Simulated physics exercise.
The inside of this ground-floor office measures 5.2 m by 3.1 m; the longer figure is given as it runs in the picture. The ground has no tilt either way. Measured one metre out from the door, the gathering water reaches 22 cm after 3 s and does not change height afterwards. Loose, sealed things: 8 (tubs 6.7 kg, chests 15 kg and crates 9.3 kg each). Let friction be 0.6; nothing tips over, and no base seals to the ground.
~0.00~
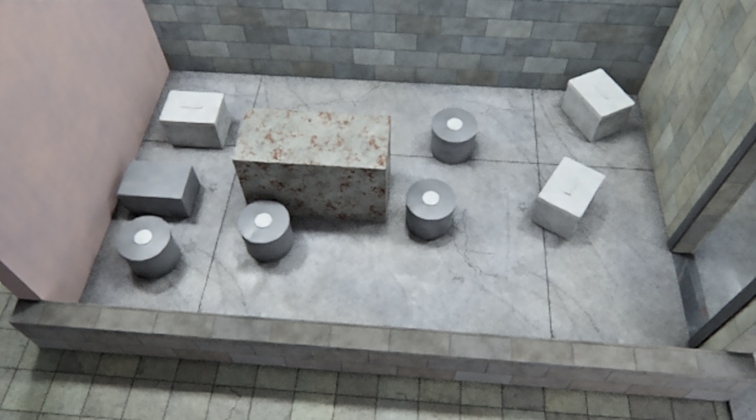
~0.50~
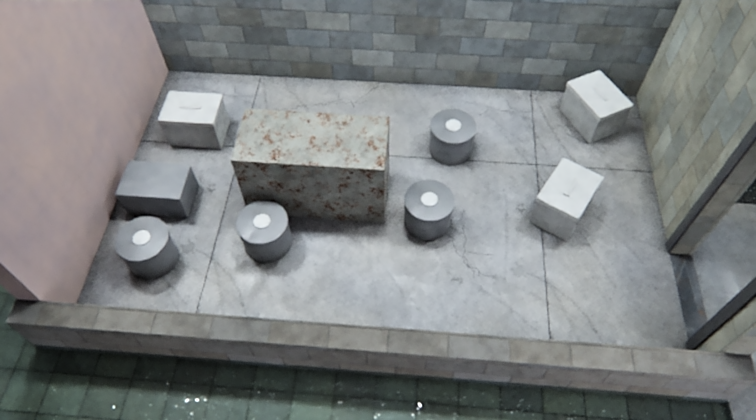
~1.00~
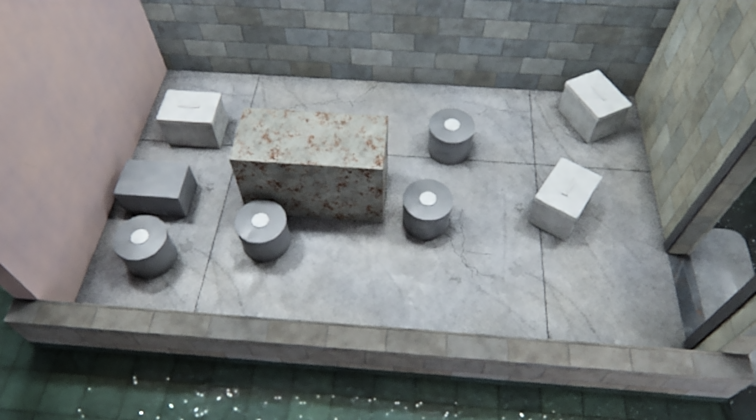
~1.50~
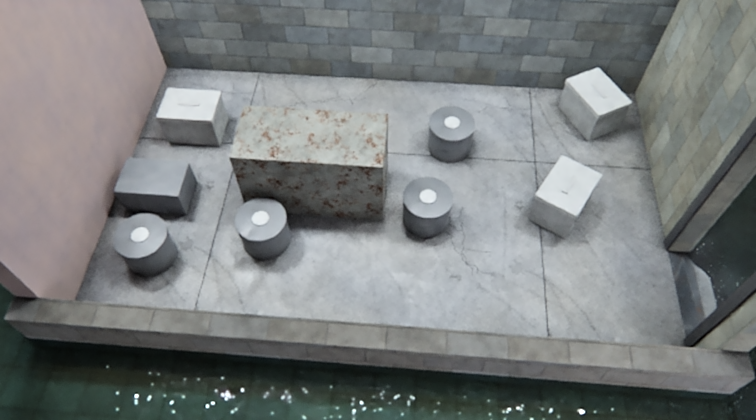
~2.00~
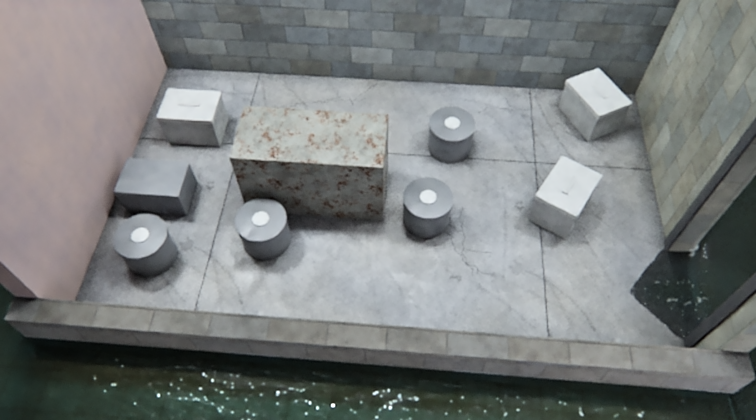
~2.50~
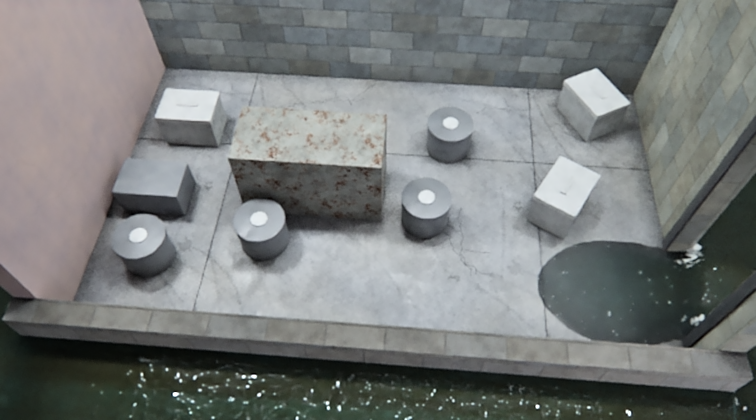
Dark water rises outside the low wall, then spreads through the right-hand doorway across the grey floor.
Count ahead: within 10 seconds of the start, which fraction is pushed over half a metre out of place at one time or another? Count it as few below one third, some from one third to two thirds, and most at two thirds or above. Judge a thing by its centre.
Some.
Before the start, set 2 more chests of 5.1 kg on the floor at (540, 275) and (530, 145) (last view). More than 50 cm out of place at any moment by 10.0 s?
Taking them in order, the first is above the threshold and the second is below the threshold.
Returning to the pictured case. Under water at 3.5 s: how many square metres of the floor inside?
About 3.5 m2 is covered.
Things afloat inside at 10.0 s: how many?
3.
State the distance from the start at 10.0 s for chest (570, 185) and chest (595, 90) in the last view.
Net displacement, in order: 30 cm; 0 cm.
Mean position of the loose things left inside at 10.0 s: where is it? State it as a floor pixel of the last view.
Mean position: Approximately (350, 133).
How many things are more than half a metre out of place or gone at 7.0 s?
The number comes to 2.
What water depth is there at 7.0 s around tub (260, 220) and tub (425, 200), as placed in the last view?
Roughly 7 and 4 cm.
After 3.5 s 0 of 8 are over 50 cm from their spots; 0 afloat.
After 4.5 s 0 of 8 are over 50 cm from their spots; 0 afloat.
After 7.0 s 2 of 8 are over 50 cm from their spots; 3 afloat.
After 10.0 s 5 of 8 are over 50 cm from their spots, and 5 have been at some point; 3 afloat.
